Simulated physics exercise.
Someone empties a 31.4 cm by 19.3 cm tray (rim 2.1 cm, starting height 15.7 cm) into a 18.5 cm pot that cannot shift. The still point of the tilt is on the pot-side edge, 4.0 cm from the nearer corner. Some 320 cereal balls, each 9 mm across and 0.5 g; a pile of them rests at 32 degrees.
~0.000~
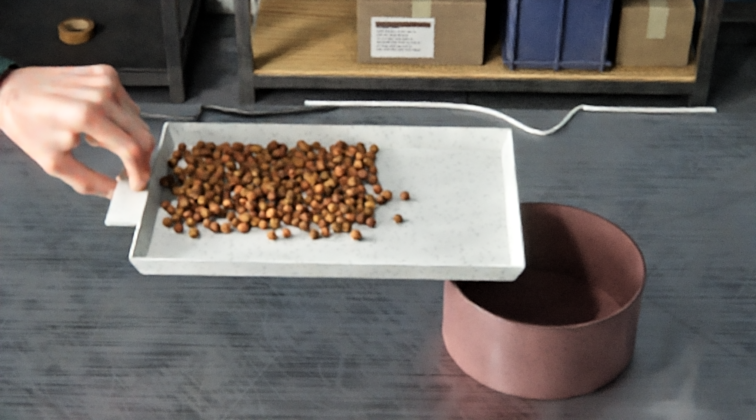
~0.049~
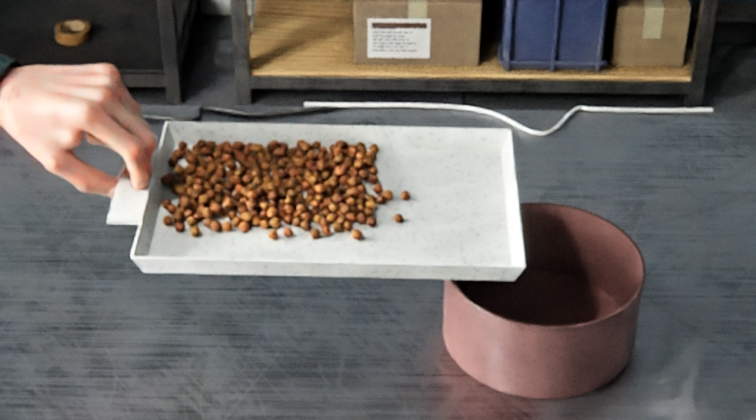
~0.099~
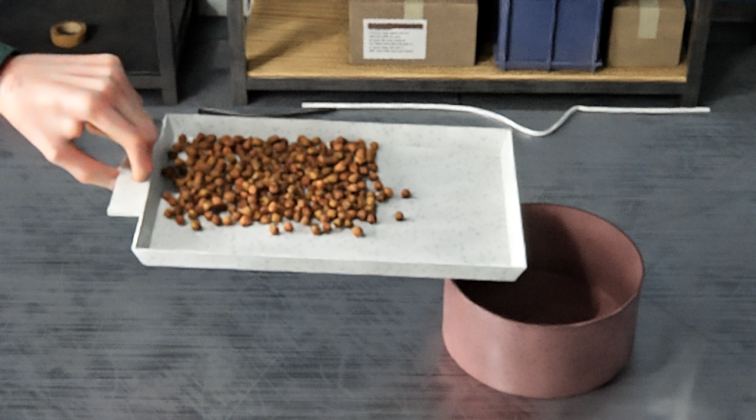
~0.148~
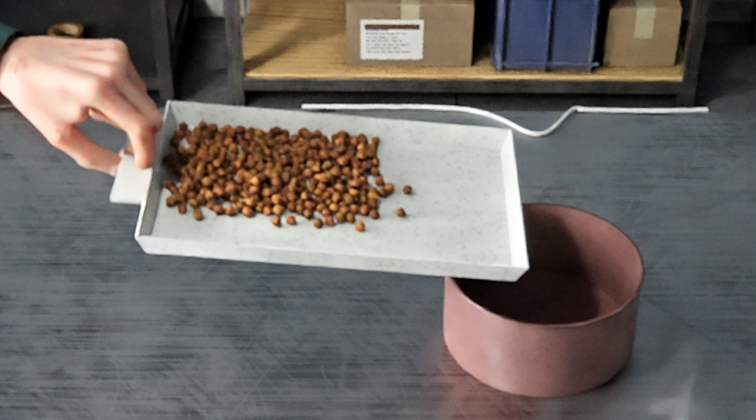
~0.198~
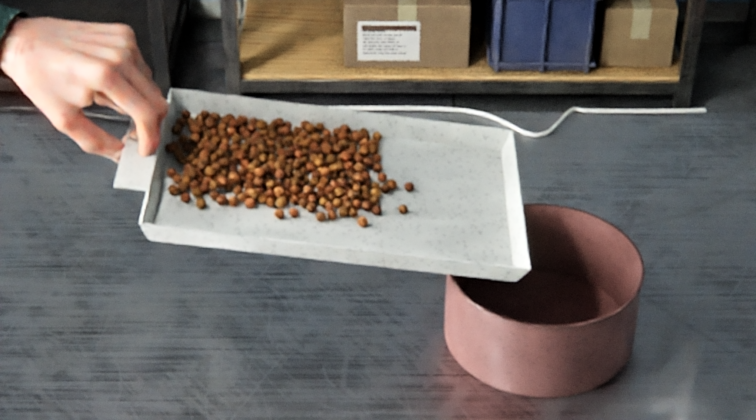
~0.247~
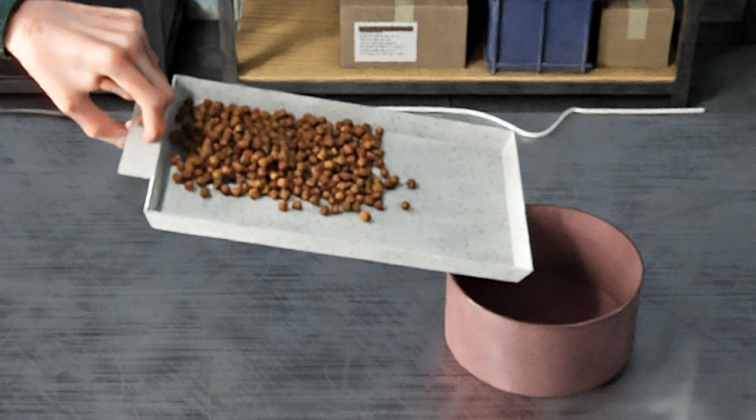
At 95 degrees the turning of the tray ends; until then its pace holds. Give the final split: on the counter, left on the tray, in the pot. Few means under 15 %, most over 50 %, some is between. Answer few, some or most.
Counter: Some, tray: Few, pot: Most.
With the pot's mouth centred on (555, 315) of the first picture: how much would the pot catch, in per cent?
Some 75 per cent.
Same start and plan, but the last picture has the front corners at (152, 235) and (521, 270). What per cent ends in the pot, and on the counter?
Pot 0, counter 100.
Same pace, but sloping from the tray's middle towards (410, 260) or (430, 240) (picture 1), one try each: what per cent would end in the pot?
Some 0 and 20 per cent.
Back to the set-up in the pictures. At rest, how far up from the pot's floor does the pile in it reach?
About 2.5 cm.
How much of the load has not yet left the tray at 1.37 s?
Roughly 65 per cent.
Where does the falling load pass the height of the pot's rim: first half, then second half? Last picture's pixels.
At about (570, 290), then at (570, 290).
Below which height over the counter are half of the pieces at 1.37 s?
Some 18 cm.
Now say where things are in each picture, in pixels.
In the first frame, tray tilt 0 degrees, front corners at (140, 253) and (515, 260); middle of the pieces at (276, 187); pot at (545, 261).
In the second frame, tray tilt 1 degrees, front corners at (142, 252) and (516, 260); middle of the pieces at (276, 186).
In the third frame, tray tilt 2 degrees, front corners at (143, 244) and (516, 261); middle of the pieces at (277, 181).
In the fourth frame, tray tilt 5 degrees, front corners at (146, 232) and (519, 261), lowest corner right front; middle of the pieces at (278, 173).
In the fifth frame, tray tilt 8 degrees, front corners at (150, 219) and (521, 262), lowest corner right front; middle of the pieces at (281, 164).
In the sixth frame, tray tilt 11 degrees, front corners at (155, 207) and (523, 263), lowest corner right front; middle of the pieces at (284, 156); pot at (545, 262). The tray's pace is about 60 degrees a second.
After 0.92 s, tilt 50 degrees; the tray holds 95 %, the pot 0 %.
After 1.37 s, tilt 77 degrees; the tray holds 65 %, the pot 25 %.
After 1.90 s, tilt 95 degrees; the tray holds 0 %, the pot 70 %.
At rest (2.5 s), counter 25 %, tray 0 %, pot 75 %.
